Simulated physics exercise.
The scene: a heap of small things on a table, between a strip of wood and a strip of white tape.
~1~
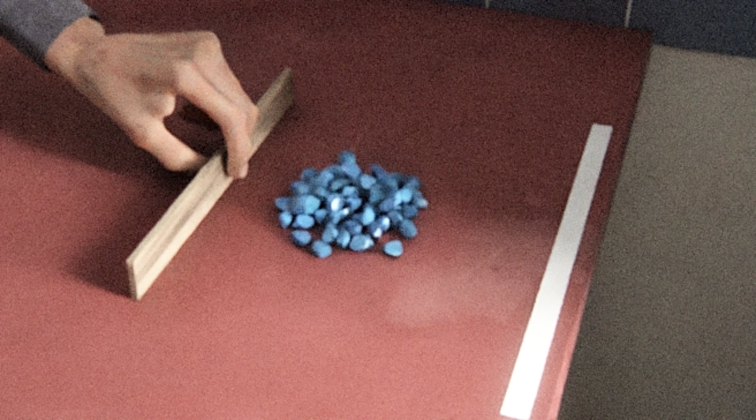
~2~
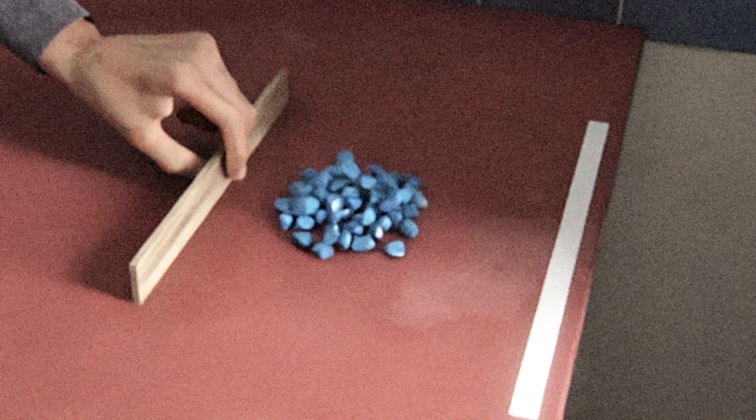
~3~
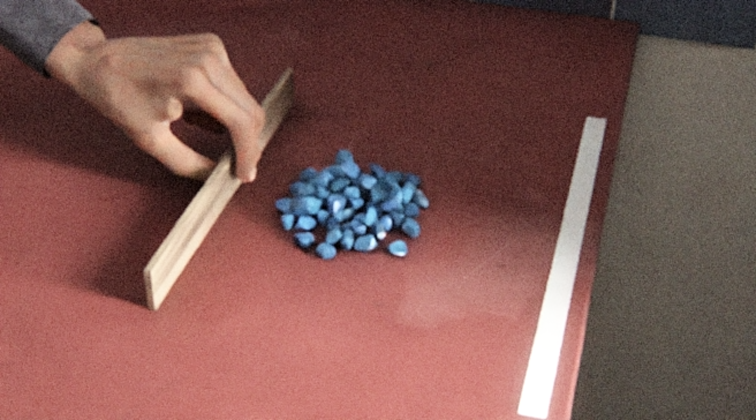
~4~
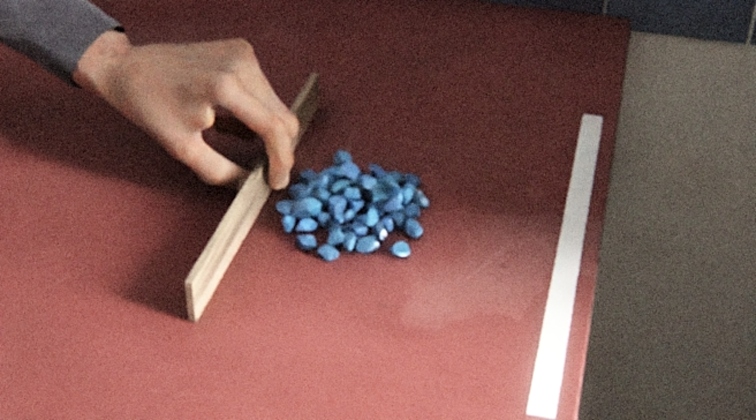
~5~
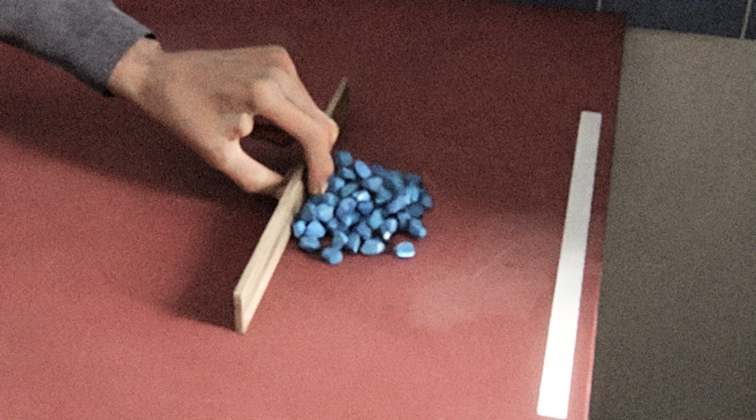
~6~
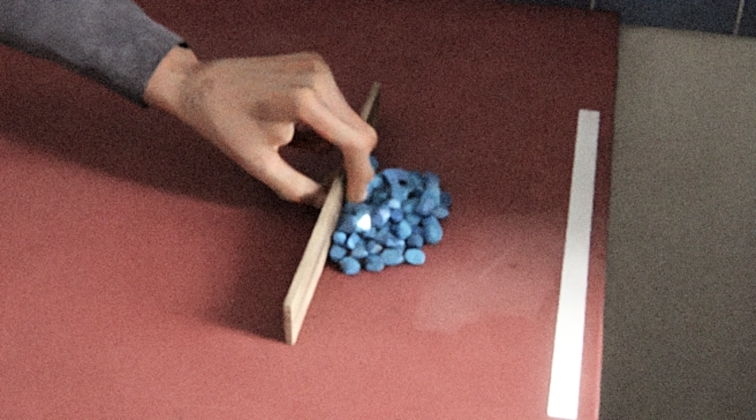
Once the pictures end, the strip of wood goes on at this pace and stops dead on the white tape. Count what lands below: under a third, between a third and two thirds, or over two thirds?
The part that falls is more than two thirds.
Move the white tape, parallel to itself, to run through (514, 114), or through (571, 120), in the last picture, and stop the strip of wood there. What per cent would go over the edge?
First some 0, then 70 per cent.
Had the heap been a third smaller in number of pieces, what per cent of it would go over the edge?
Some 80 per cent.
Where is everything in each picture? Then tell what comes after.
Strip of wood near (145, 263), at rest; white tape near (599, 136), right by the edge; edge at (594, 259); the heap near (348, 197), aquarium stones, in the first frame.
Strip of wood near (147, 267), at rest, in the second frame.
Strip of wood near (161, 272); the heap near (349, 197), in the third frame.
Strip of wood near (201, 283), in the fourth frame.
Strip of wood near (248, 293); the heap near (360, 202), near a quarter pushed along, in the fifth frame.
Strip of wood near (296, 304); white tape near (588, 122); edge at (608, 249); the heap near (389, 210), all but a few pushed along, in the sixth frame.
Shortly afterwards, strip of wood still moving, near (469, 194); heap all on the table, its front near (559, 224).
Next, strip of wood stopped at the white tape; heap the bulk over the edge.
Some moments later, strip of wood stopped at the white tape; heap all but a few over the edge.
In the end, strip of wood stopped at the white tape; heap all but a few over the edge.
